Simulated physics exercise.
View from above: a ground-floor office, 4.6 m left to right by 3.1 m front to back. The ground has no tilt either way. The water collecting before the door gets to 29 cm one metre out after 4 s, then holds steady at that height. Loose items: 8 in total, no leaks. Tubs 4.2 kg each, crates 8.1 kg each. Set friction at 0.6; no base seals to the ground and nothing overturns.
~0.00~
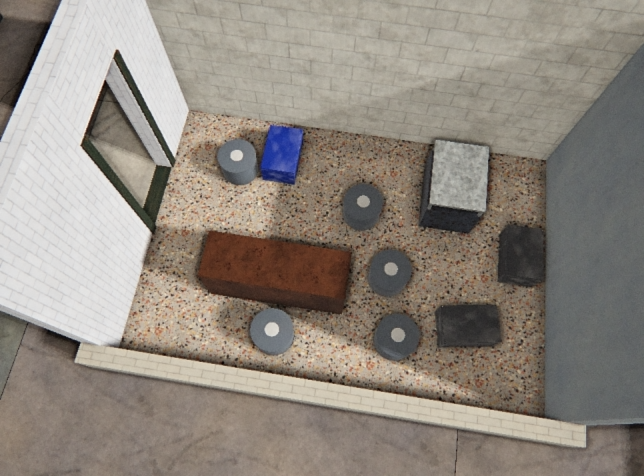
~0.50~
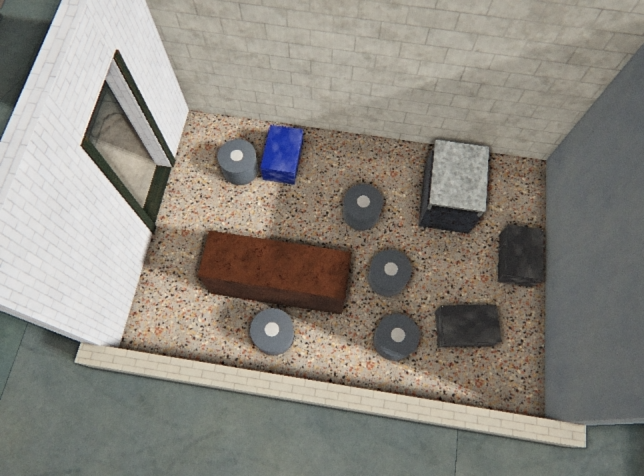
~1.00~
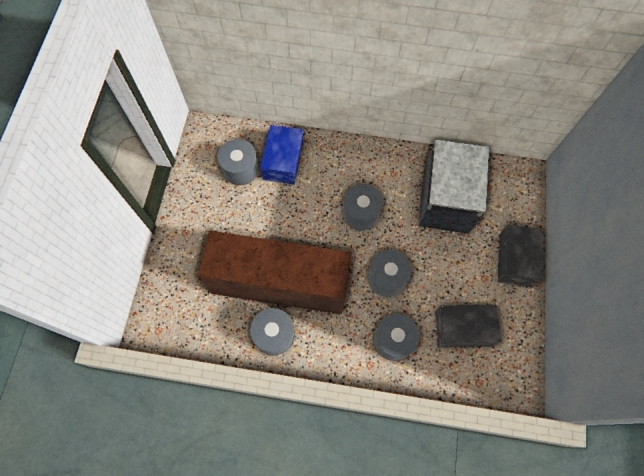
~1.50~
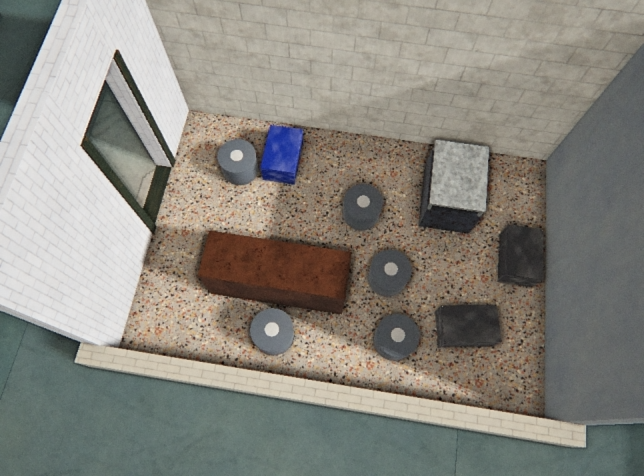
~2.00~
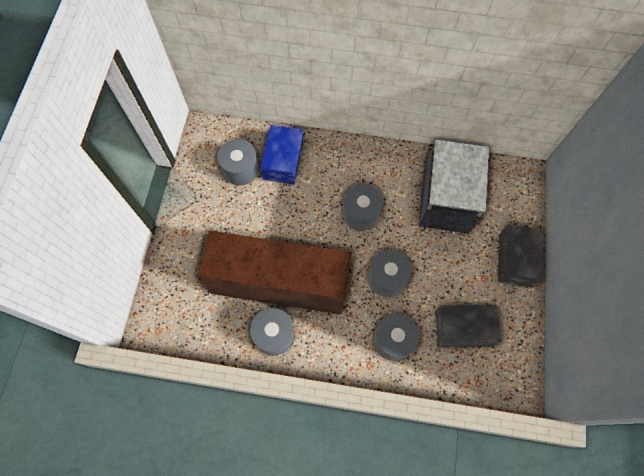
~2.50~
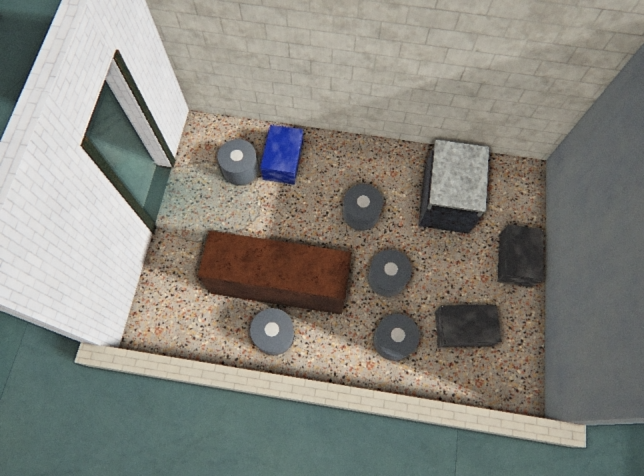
To begin with, grey tubs, crates and a long brown block sit on an office's dry speckled floor, seen from above. Greenish water covers the ground outside, then fills the doorway on the left and spreads in a thin sheet across the nearby floor, while none of the objects move.
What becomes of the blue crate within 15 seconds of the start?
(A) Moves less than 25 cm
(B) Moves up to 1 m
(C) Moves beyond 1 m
Moves beyond 1 m (C).
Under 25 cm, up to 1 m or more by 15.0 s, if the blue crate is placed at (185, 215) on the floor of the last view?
Answer: It covers a big distance.
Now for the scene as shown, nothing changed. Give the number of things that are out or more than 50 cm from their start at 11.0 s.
The number I get is 6.
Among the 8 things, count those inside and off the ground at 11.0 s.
The number is 8.
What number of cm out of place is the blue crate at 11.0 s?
Shift: About 140 cm.
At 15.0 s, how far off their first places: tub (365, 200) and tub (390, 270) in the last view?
Respectively 140 and 200 cm.
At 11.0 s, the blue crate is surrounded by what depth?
Roughly 15 cm.
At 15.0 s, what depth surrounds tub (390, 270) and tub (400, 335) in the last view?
First about 15 cm, second about 12 cm.
After 3.5 s the blue crate is near (283, 148), 0.0 m from its start, aground; 1 afloat.
After 6.8 s the blue crate is near (407, 140), 1.5 m from its start, afloat; 4 afloat.
After 11.0 s the blue crate is near (408, 137), 1.5 m from its start, afloat; 8 afloat.
After 15.0 s the blue crate is near (403, 149), 1.4 m from its start, afloat; 8 afloat.
